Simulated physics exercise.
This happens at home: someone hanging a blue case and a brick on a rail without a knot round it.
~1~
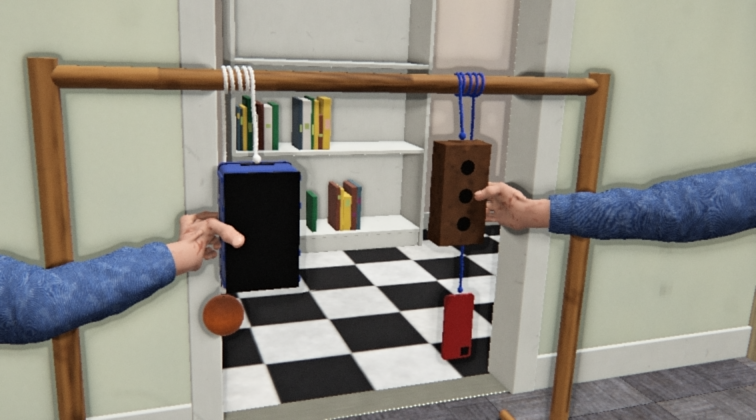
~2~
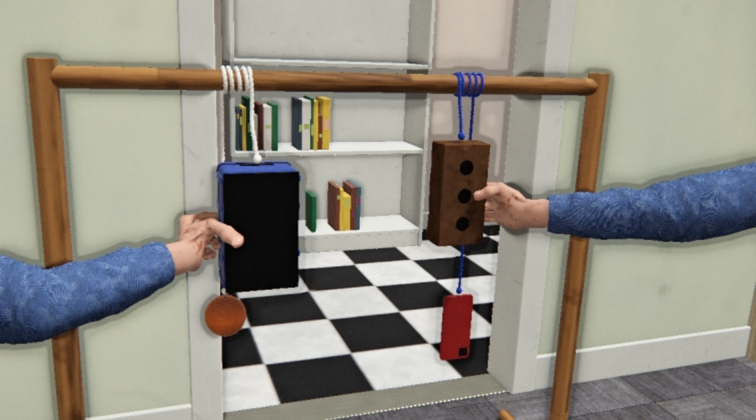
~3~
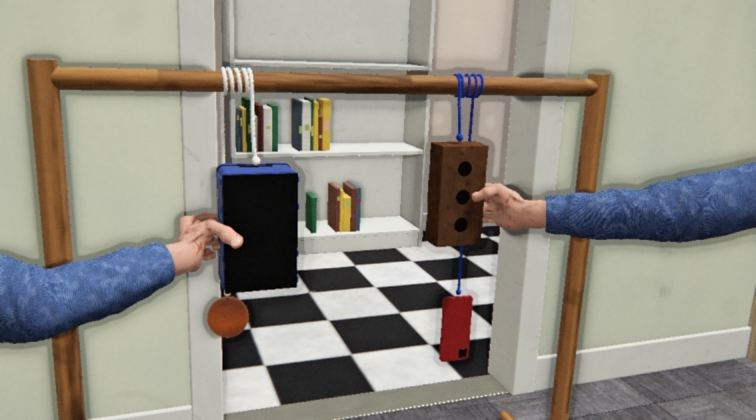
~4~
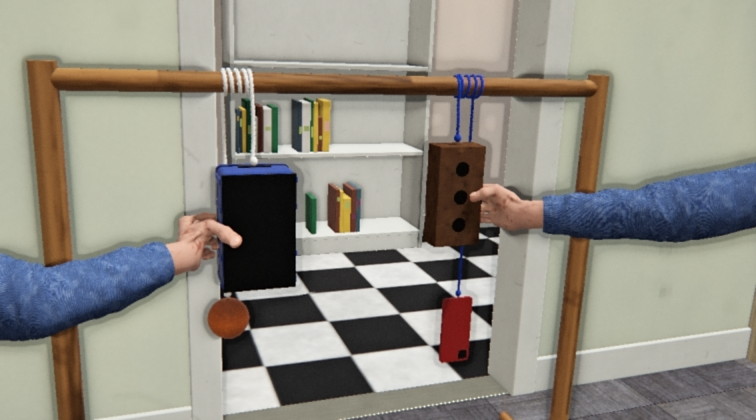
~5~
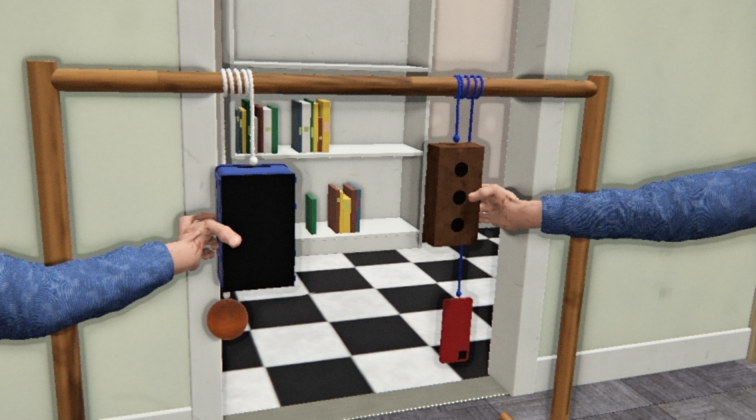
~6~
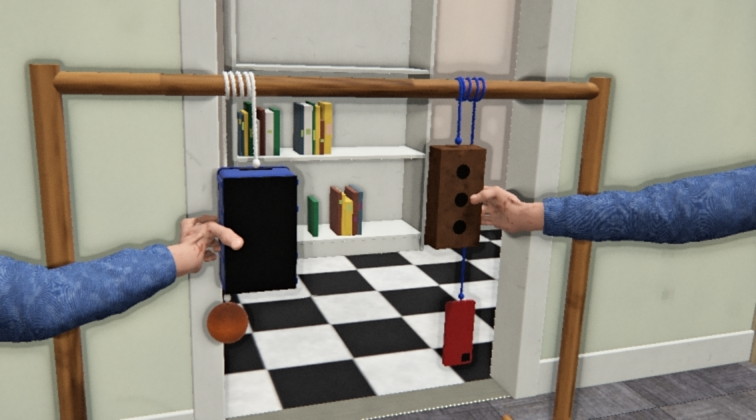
Two hands touched a blue and black case and a brown brick hanging from cords looped round a wooden rail, an orange ball and a red phone dangling below, and everything barely moved.
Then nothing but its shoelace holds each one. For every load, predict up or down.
Blue case - up; brick - up.
Then, 0.44 s past the final frame, blue case still up near (254, 224); brick still up near (455, 167).
Then, 0.92 s past the final frame, blue case still up near (253, 224); brick still up near (455, 185).
When it is over, blue case still up near (252, 223); brick still up near (456, 184). The blue case stays hanging and the brick is held.
